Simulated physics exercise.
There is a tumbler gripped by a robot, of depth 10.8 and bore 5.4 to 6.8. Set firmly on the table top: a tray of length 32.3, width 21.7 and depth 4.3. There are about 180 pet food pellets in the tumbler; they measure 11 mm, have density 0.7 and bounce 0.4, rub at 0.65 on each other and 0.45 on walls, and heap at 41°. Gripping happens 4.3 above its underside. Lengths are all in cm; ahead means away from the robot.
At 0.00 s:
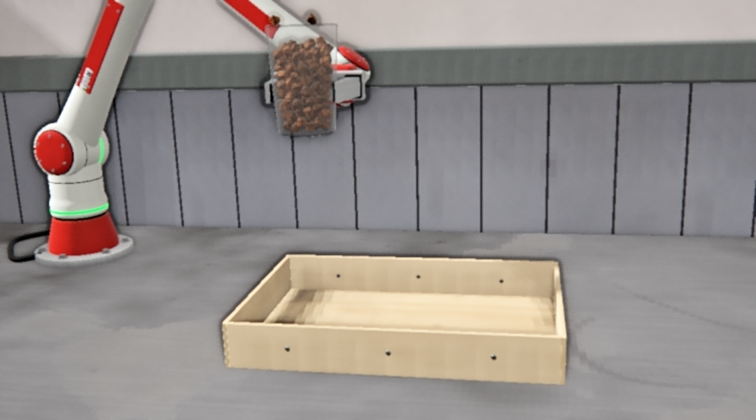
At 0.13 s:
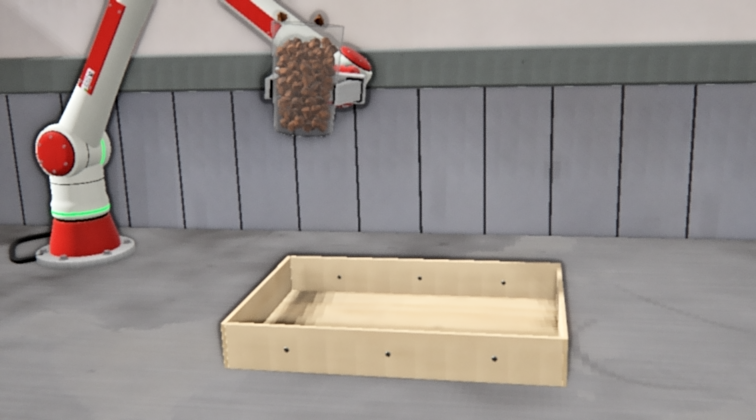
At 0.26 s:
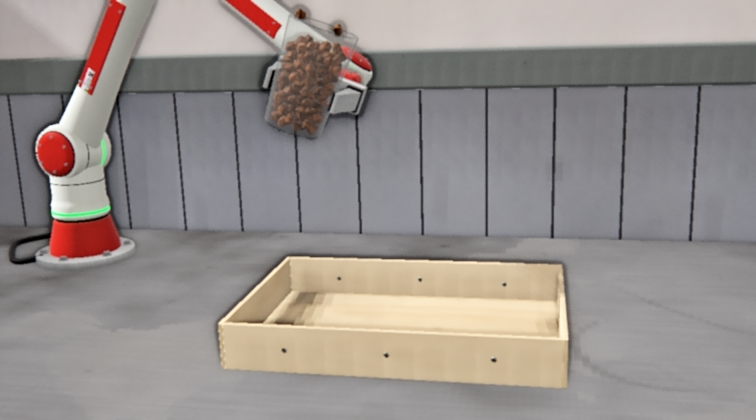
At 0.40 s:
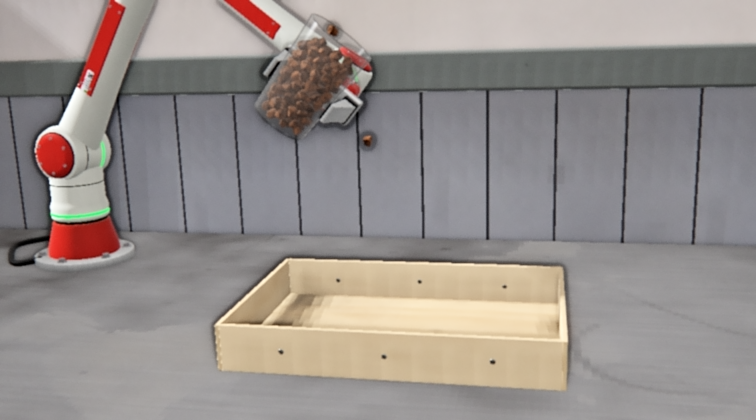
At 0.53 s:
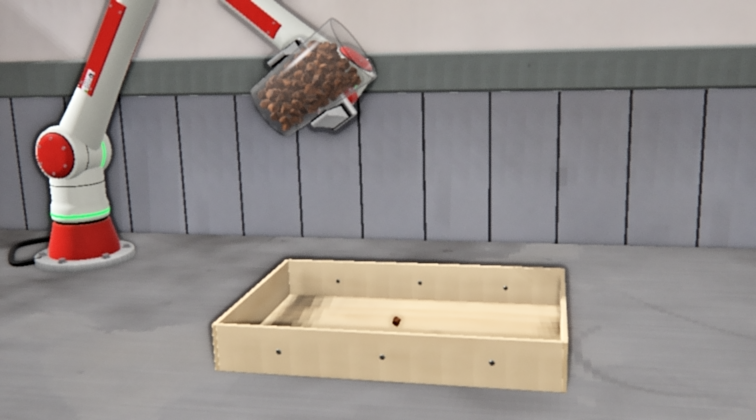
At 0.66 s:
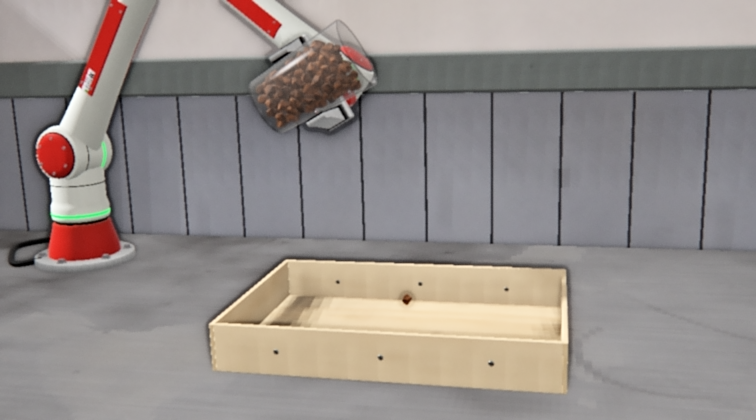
In a grey-panelled workspace, a robot arm tilting a clear tumbler of brown pellets rightward, one pellet dropping into a wooden tray.
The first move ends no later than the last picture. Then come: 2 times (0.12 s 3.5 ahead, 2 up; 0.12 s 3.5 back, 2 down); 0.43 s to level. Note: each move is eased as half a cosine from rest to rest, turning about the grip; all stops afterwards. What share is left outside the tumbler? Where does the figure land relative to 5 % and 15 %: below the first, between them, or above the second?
It lands above 15 %.
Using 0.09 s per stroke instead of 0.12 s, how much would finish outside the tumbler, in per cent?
That gives about 45 percent.
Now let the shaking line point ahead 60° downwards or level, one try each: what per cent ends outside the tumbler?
First try some 0 %, second try some 15 %.
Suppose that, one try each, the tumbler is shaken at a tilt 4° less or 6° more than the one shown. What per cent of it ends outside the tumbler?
20 and 40 %.
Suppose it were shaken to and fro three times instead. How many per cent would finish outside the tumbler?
35 %.
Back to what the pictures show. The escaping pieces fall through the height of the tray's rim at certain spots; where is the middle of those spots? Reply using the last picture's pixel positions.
Near (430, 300).
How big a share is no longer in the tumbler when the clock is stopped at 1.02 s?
Share gone: Around 15 %.
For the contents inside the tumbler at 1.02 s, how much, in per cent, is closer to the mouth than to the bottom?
Something near 50 per cent is there.
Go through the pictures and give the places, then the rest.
The first picture shows the tumbler middle at (304, 81), level; upper third of the load around (303, 56), from x 275 to 330, top at y 20; 179 in the tumbler.
The second picture shows the tumbler middle at (306, 80), tilted 6° forward; upper third of the load around (305, 55), from x 280 to 335, top at y 15.
The third picture shows the tumbler middle at (307, 80), tilted 21° forward; upper third of the load around (310, 56), from x 275 to 340, top at y 15; 178 in the tumbler, 1 in flight or on a rim.
The fourth picture shows the tumbler middle at (309, 81), tilted 40° forward; upper third of the load around (315, 61), from x 265 to 370, top at y 30; 178 in the tumbler, 1 in flight or on a rim.
The fifth picture shows the tumbler middle at (310, 82), tilted 55° forward; upper third of the load around (318, 64), from x 260 to 395, top at y 45; 178 in the tumbler, 1 in the tray.
The sixth picture shows the tumbler middle at (310, 81), tilted 61° forward; upper third of the load around (319, 64), from x 260 to 405, top at y 45; 178 in the tumbler, 1 in the tray.
After 1.02 s, tilted 61° forward, highest piece 30 above the table; 150 in the tumbler, 19 in the tray, 10 in flight or on a rim.
After 1.39 s, tilted 23° forward, highest piece 31 above the table; 129 in the tumbler, 48 in the tray, 1 on the table or floor, 1 in flight or on a rim.
After 1.77 s, level, highest piece 31 above the table; 129 in the tumbler, 49 in the tray, 1 on the table or floor.
After 2.82 s, level, highest piece 31 above the table; 129 in the tumbler, 49 in the tray, 1 on the table or floor.
In the end, 129 in the tumbler, 49 in the tray, 1 on the table or floor. That is 28 % outside the tumbler.
